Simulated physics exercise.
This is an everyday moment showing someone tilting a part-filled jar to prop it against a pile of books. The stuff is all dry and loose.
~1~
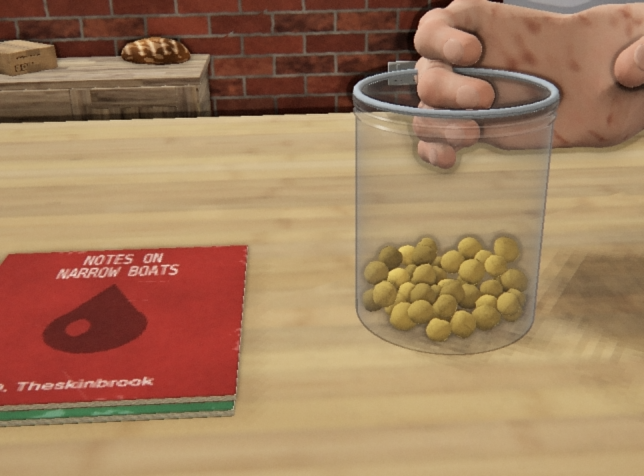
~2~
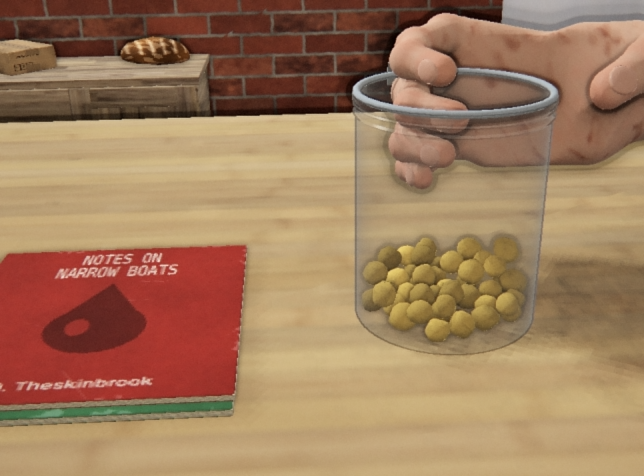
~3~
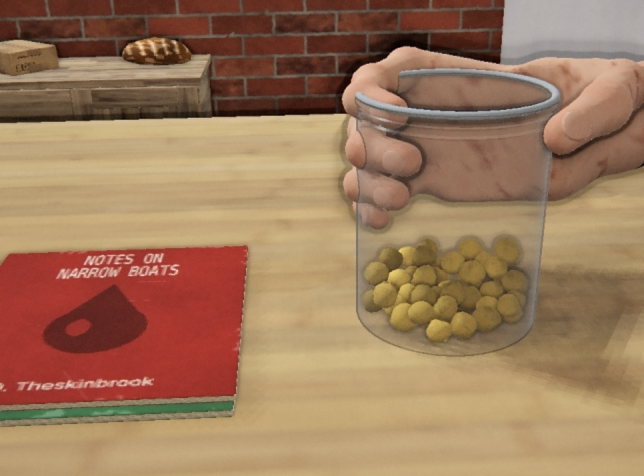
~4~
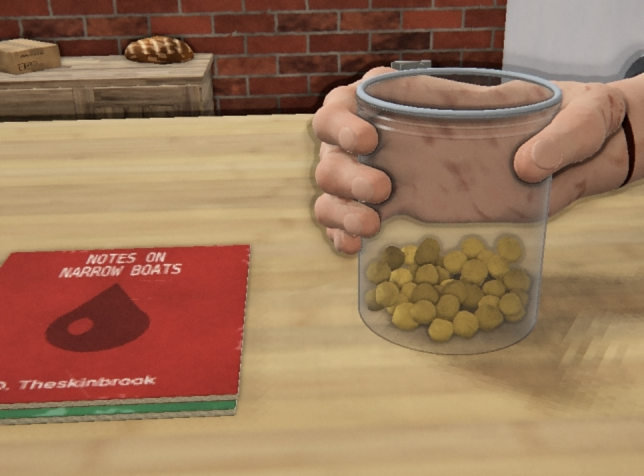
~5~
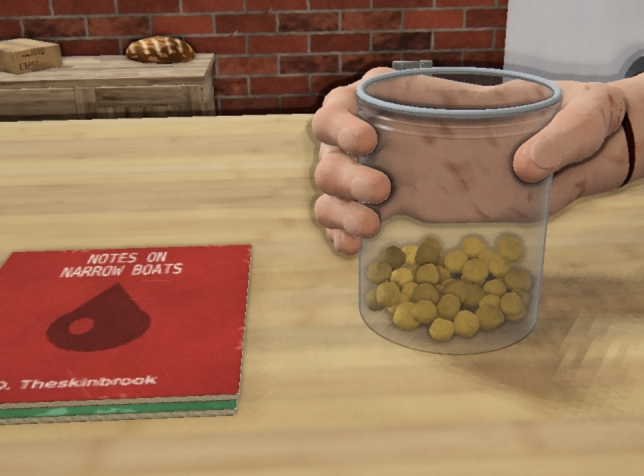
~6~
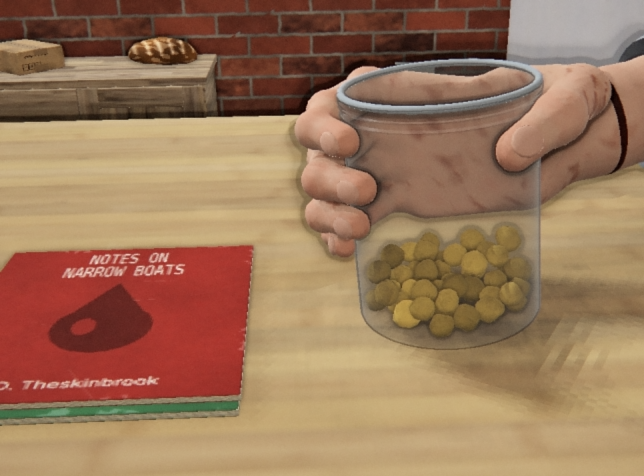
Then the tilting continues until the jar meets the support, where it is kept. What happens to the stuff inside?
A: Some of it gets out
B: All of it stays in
Answer: B.
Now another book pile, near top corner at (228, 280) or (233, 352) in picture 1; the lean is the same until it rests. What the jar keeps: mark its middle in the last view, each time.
First height: Roughly (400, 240); second height: Roughly (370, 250).
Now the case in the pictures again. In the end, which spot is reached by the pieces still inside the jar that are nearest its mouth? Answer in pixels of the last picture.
(279, 290).
Then, 0.41 s on from there, the jar leans 35°; everything is still inside.
Then, 0.85 s on from there, the jar leans 67°; everything is still inside.
Then, 1.37 s on from there, the jar rests on the book pile at 81°; everything is still inside.
In the end, the jar rests on the book pile at 81°; everything is still inside.
